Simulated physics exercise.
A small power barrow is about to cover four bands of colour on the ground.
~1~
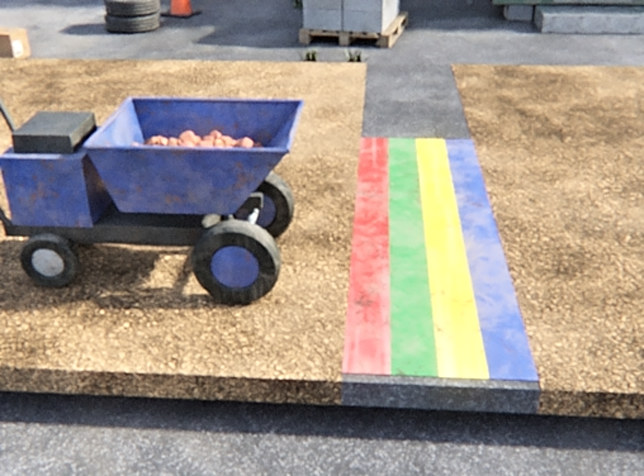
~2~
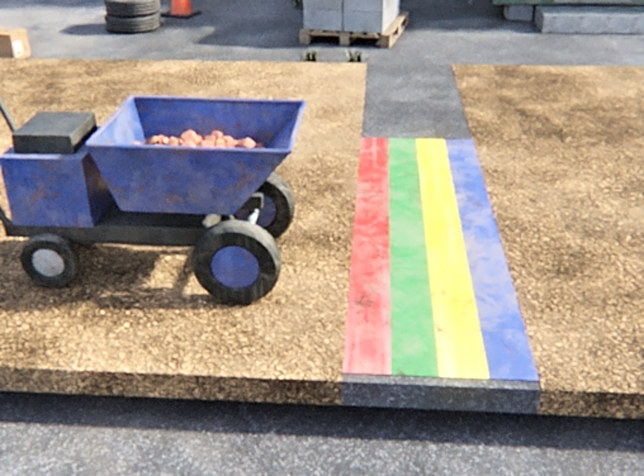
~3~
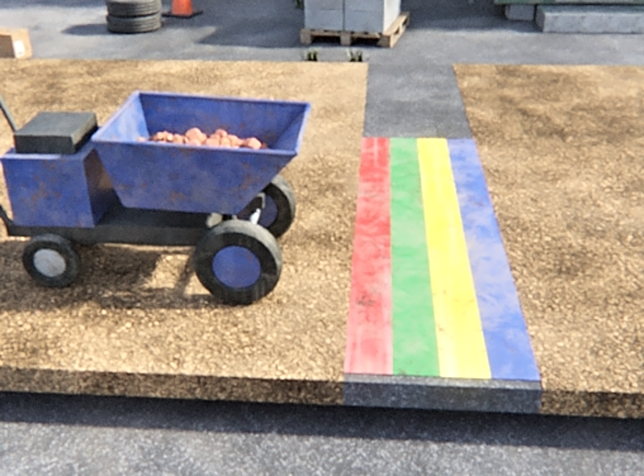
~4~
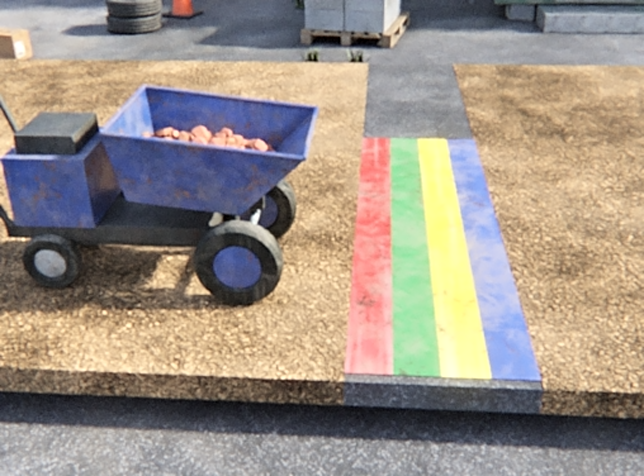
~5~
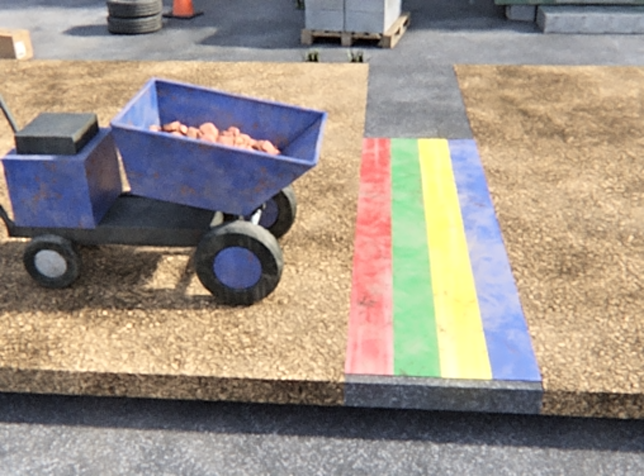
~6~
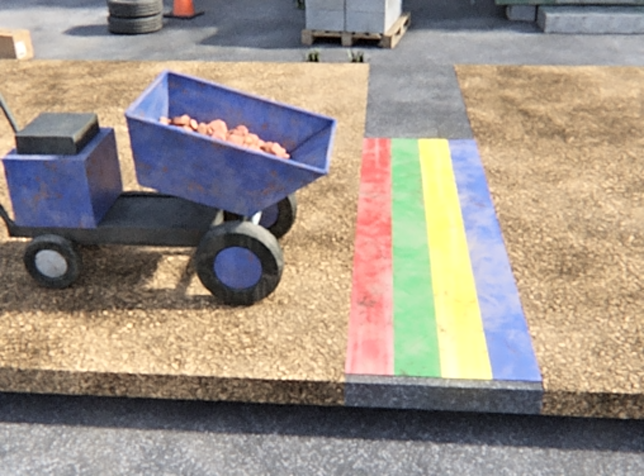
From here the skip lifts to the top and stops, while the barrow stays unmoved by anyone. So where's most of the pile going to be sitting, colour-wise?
Most of it sits on green.
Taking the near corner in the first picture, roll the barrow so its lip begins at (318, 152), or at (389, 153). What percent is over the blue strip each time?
The first spot yields roughly 20 percent, the second roughly 40 percent.
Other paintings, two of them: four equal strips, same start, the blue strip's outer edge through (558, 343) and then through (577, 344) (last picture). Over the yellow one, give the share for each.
Near 20 in a hundred and near 20 in a hundred.
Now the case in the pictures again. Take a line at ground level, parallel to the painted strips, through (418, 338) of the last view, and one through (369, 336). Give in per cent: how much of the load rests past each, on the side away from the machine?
The first comes to 50 per cent, the second to 80 per cent.
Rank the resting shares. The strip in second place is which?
Second: The yellow one.
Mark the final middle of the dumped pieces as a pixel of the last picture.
Close to (424, 269) in the last picture.
Soon, skip tipped steeply; all in the skip.
A while on, skip tipped right over; most in the skip; a small part over the red strip; a small part over the green strip.
Towards the end, skip tipped right over; about a quarter in the skip; a small part over the red strip; about a third over the green strip; about a quarter over the yellow strip; a small part over the blue strip; a stray few off the paint.
Finally, skip tipped right over; a small part in the skip; a small part over the red strip; about a third over the green strip; about a quarter over the yellow strip; a small part over the blue strip; a stray few off the paint.
